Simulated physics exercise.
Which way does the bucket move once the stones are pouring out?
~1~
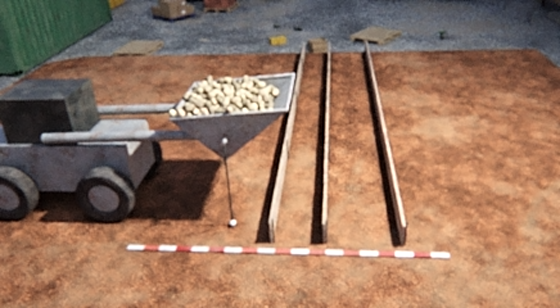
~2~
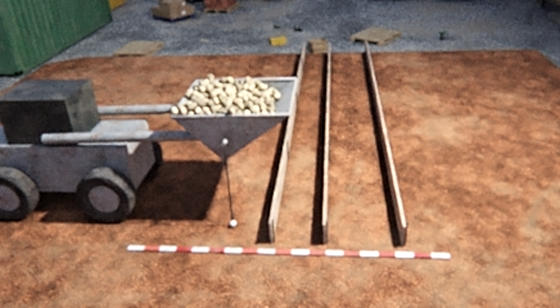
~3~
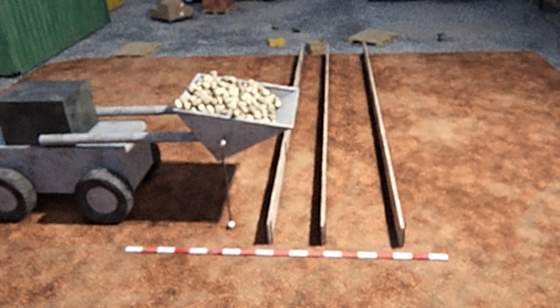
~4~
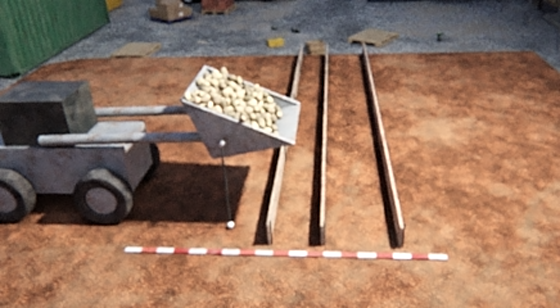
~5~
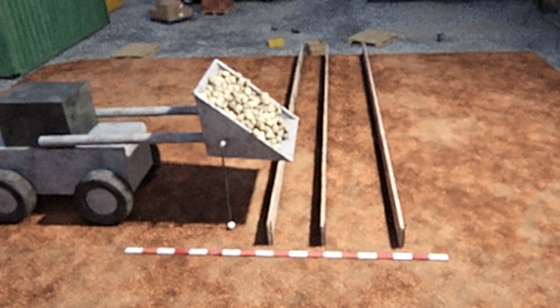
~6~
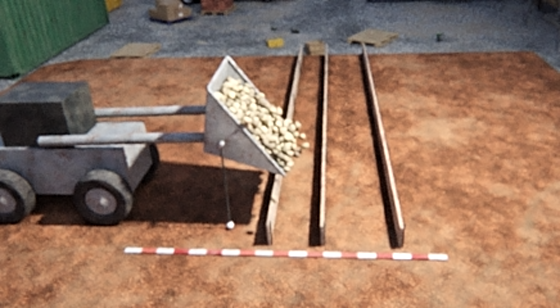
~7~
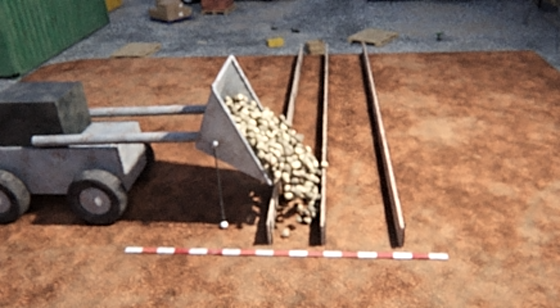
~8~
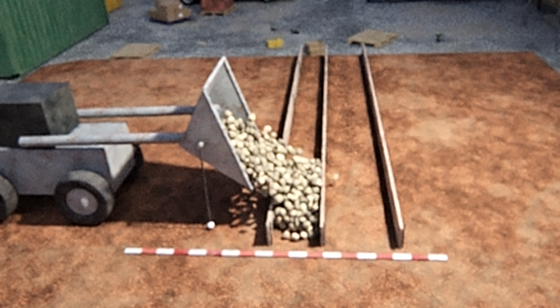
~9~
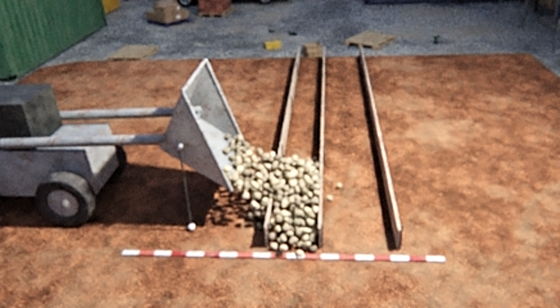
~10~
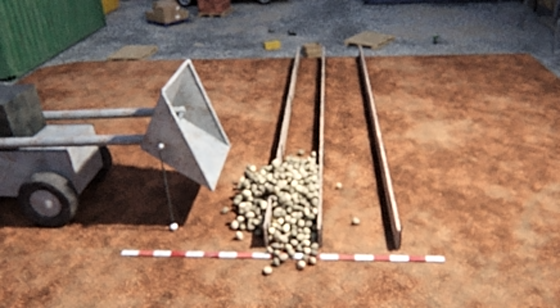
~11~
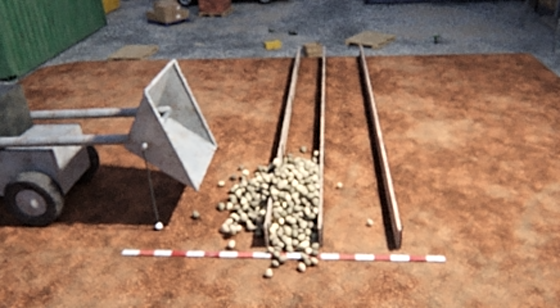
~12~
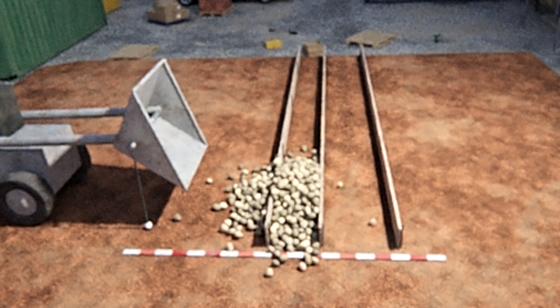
It moves to the left, drawing back from the planks along with the loader.
